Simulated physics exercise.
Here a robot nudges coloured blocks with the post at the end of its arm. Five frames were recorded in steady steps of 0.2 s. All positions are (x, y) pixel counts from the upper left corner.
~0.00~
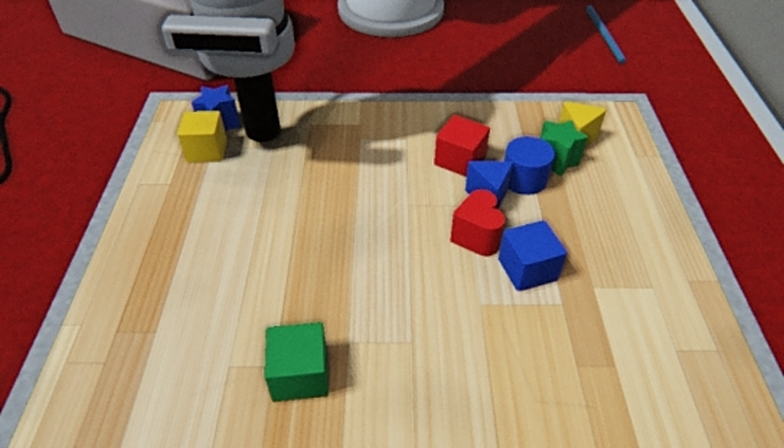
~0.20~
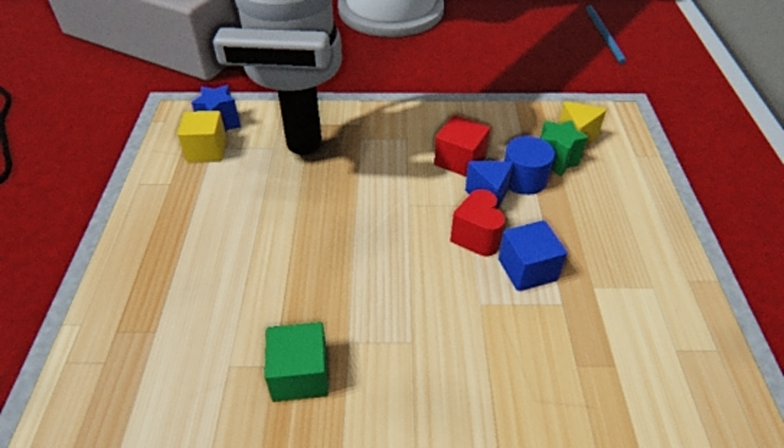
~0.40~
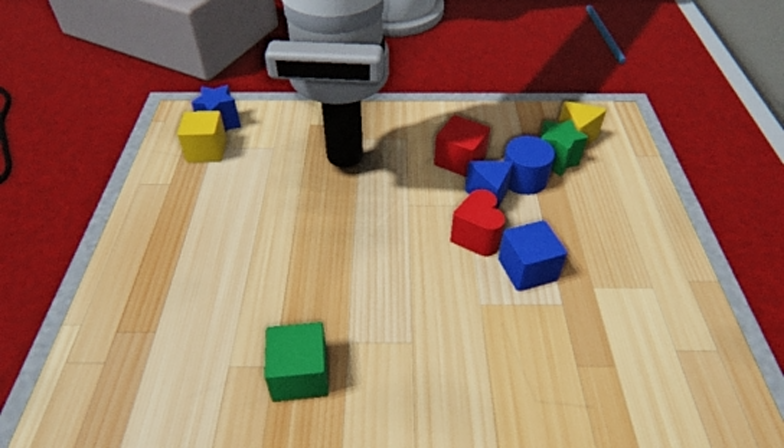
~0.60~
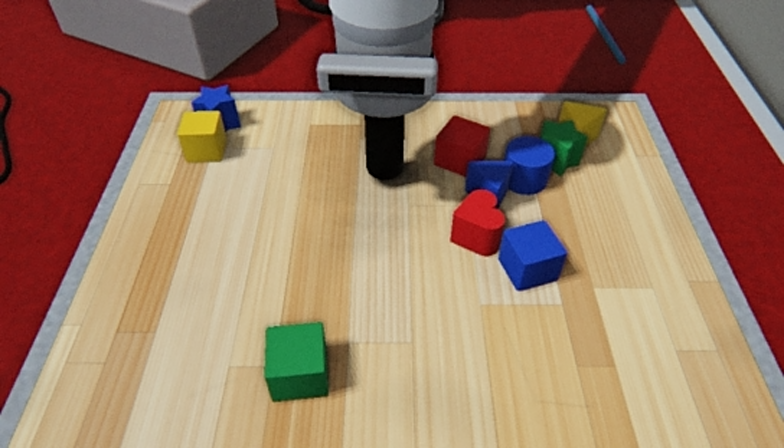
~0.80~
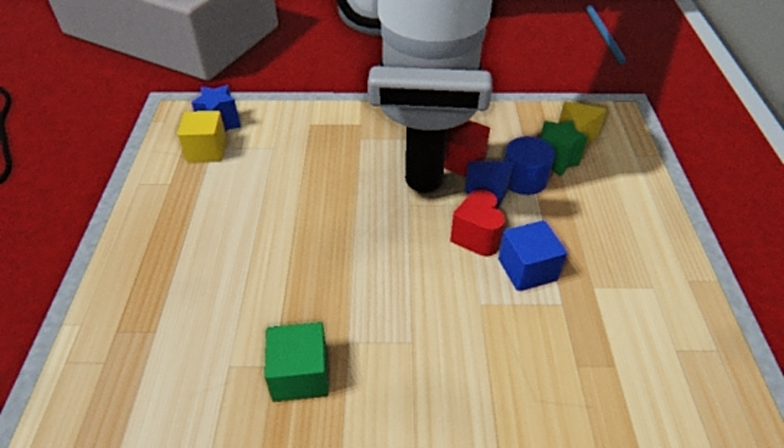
On a wooden board, a robot arm slides its black post rightward past still blocks.
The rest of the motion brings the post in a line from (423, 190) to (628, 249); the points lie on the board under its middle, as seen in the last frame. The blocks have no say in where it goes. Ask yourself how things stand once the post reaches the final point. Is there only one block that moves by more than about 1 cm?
I believe so.
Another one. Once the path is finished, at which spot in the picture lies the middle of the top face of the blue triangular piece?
Top centre: (566, 176).
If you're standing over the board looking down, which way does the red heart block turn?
The block turns clockwise.
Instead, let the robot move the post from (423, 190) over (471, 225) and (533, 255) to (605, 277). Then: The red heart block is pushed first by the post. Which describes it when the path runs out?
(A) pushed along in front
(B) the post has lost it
B (the post has lost it)
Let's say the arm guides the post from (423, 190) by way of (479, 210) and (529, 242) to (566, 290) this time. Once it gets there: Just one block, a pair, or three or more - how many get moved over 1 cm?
Going by the path, three or more of them shift by more than about 1 cm.
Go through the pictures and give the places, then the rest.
In the first picture, post's lower end at (264, 132); red heart block at (481, 209); blue triangular piece at (493, 170); blue square at (535, 241).
In the second picture, post at (305, 145); blocks still.
In the third picture, post at (345, 157); blocks still.
In the fourth picture, post at (385, 169); blocks still.
In the fifth picture, post at (424, 181); red heart block at (481, 209); blue triangular piece at (493, 170); blue square at (535, 241).
On the path given first. One third of the way, post at (490, 200); red heart block at (485, 213), turned 20° clockwise; blue triangular piece at (526, 175), turned 15° clockwise.
Two thirds of the way, post at (560, 219); red heart block at (486, 214), turned 20° clockwise; blue triangular piece at (566, 176), turned 30° anticlockwise.
At the end, post at (632, 240); red heart block at (486, 214), turned 20° clockwise; blue triangular piece at (566, 176), turned 30° anticlockwise; blue square still.
